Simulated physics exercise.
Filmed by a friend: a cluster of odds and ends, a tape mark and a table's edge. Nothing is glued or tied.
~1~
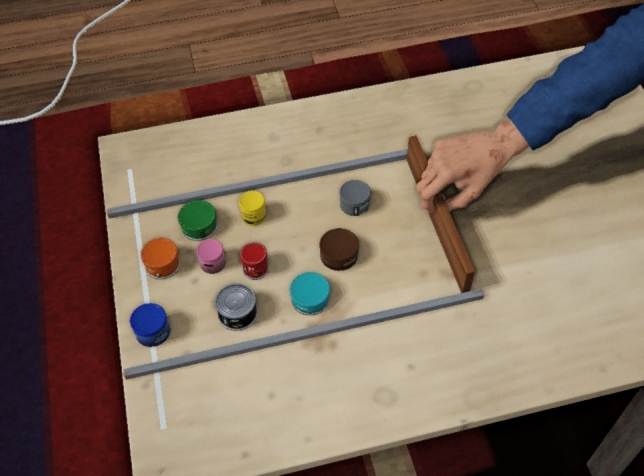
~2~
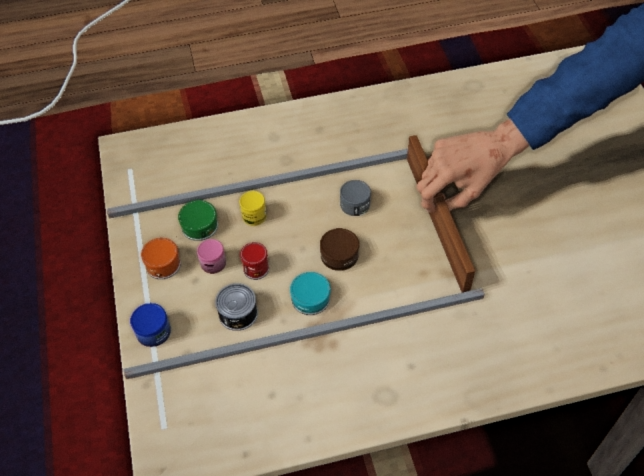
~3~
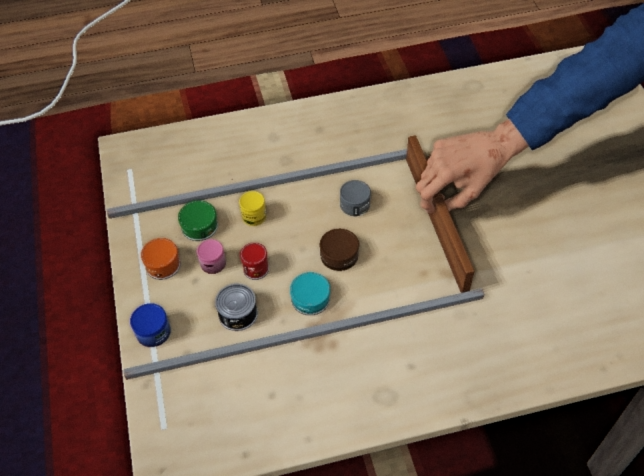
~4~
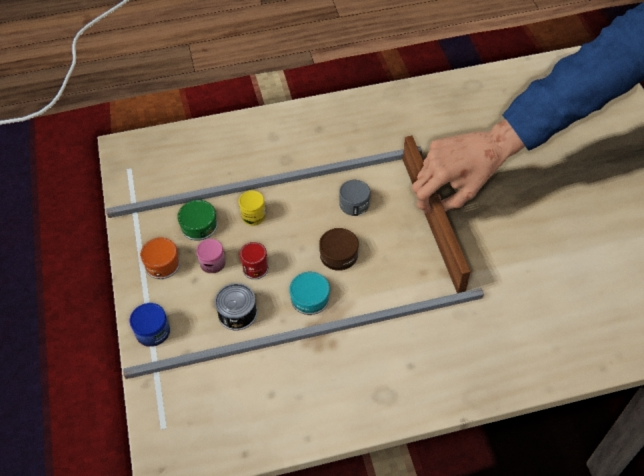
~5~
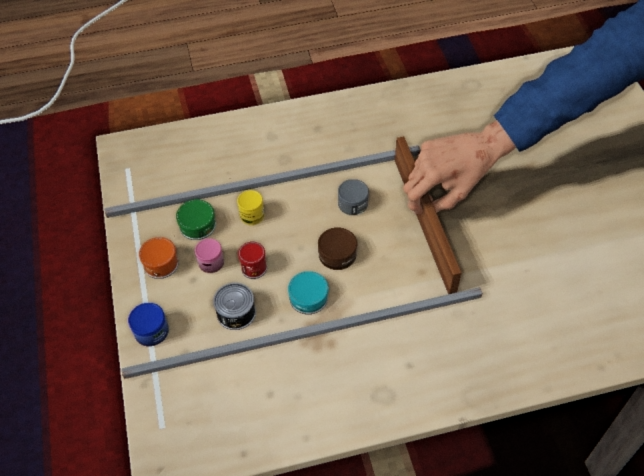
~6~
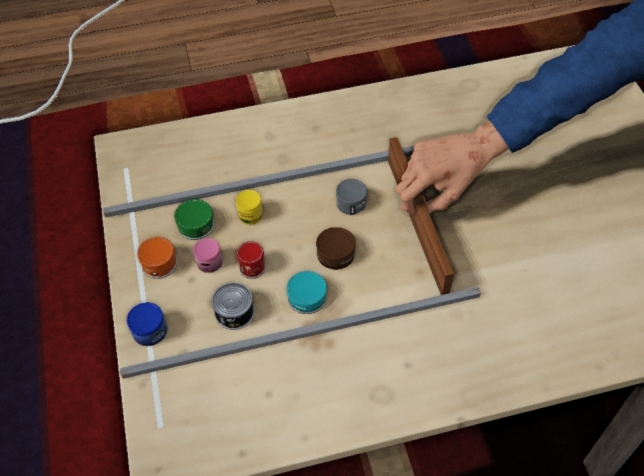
On a pale wooden tabletop above a patterned rug, a hand in a blue sleeve holds a brown board upright between two grey rails, with colourful tubs and tins scattered to its left. At first almost nothing moves; then the hand slides the board slightly left, the containers keeping their arrangement.
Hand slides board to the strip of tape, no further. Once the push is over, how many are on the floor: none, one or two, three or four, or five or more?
Looks like the tally of pieces that topple off is five or more there.
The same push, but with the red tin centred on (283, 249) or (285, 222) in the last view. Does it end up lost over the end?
One after the other: It keeps its spot; it keeps its spot.
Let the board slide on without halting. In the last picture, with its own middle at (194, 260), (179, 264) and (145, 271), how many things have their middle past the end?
Over the end: 1, 1, 5.
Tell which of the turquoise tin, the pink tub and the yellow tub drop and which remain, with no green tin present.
Turquoise tin still up, pink tub still up, yellow tub still up.
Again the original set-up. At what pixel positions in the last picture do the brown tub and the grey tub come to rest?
In the last picture the brown tub sits around (122, 300) and the grey tub around (119, 247).
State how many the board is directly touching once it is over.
The number is 5.
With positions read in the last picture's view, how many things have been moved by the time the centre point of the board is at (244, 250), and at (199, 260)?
Moved so far: 8, then 10.
Early on, none off yet; blue tub at rest near (147, 324); orange tin at rest near (157, 258); green tin at rest near (195, 220).
A while later, none off yet; blue tub leaning a little near (100, 335); orange tin travelled about its own width near (135, 258); green tin travelled about its own width near (140, 228).
Finally, the number that fall off is five or more; lost, red tin, black tin, green tin, orange tin and blue tub.
